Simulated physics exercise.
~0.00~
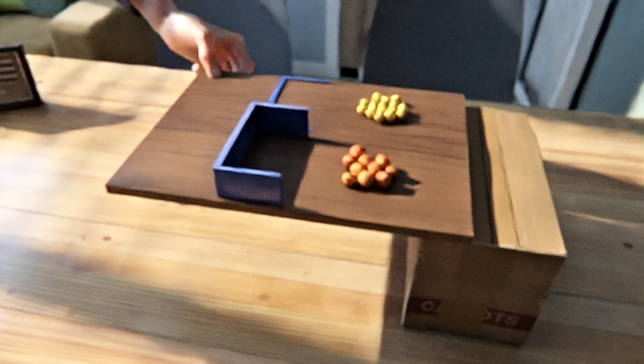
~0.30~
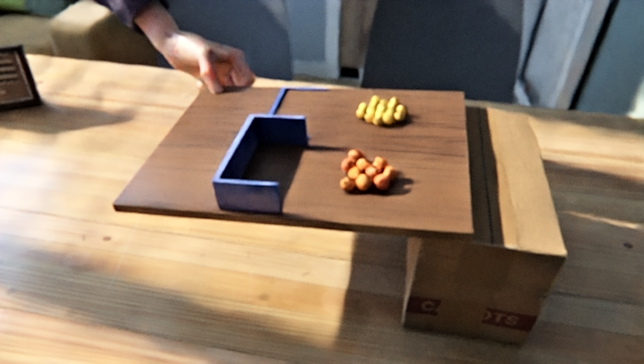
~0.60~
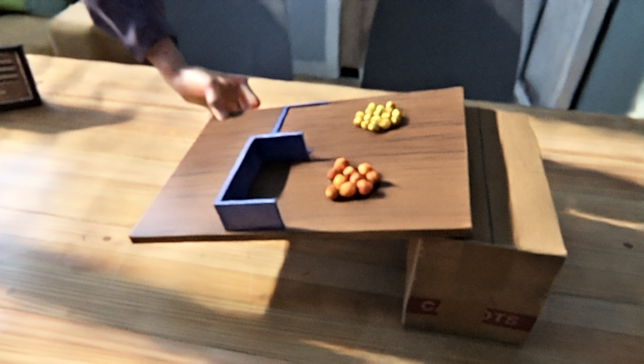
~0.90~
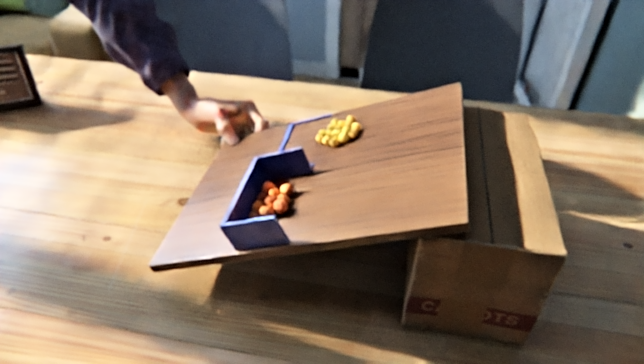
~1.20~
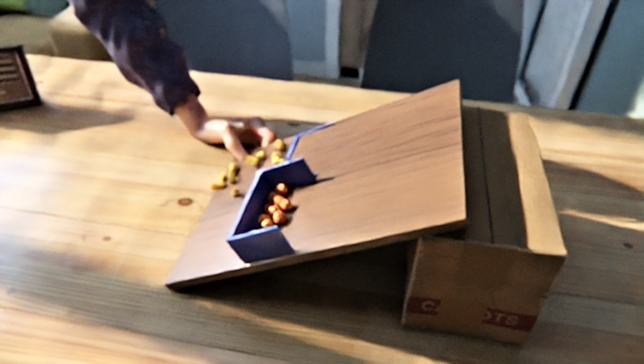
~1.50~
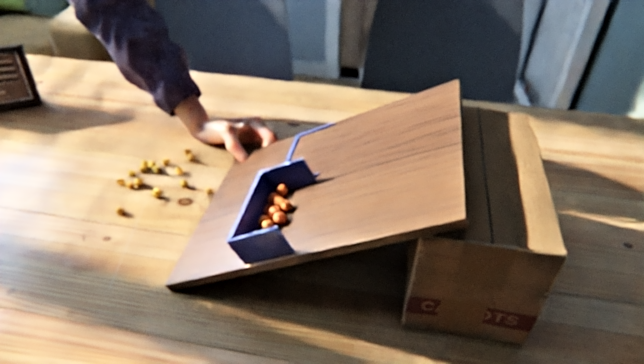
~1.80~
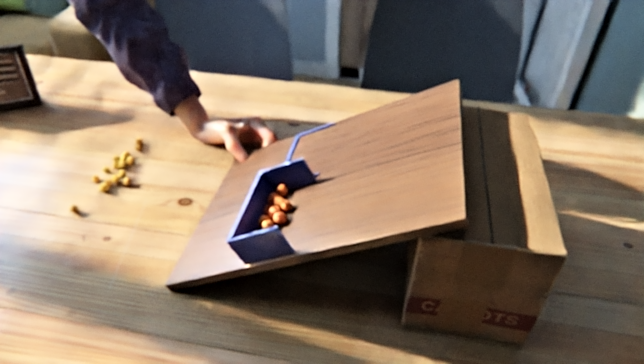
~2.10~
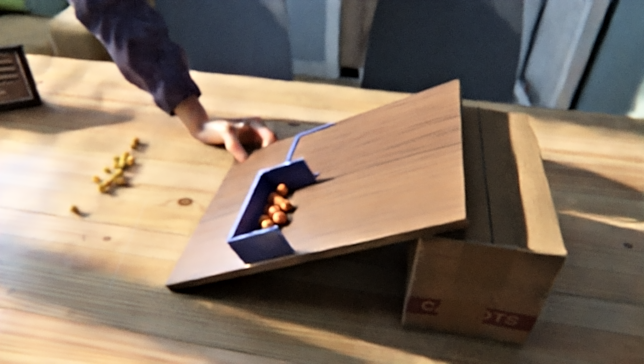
A hand lowered one end of a wooden board propped on a cardboard box, and the orange balls slid into a blue barrier and stayed there, while the yellow pieces slid past the other barrier and scattered onto the table at left.
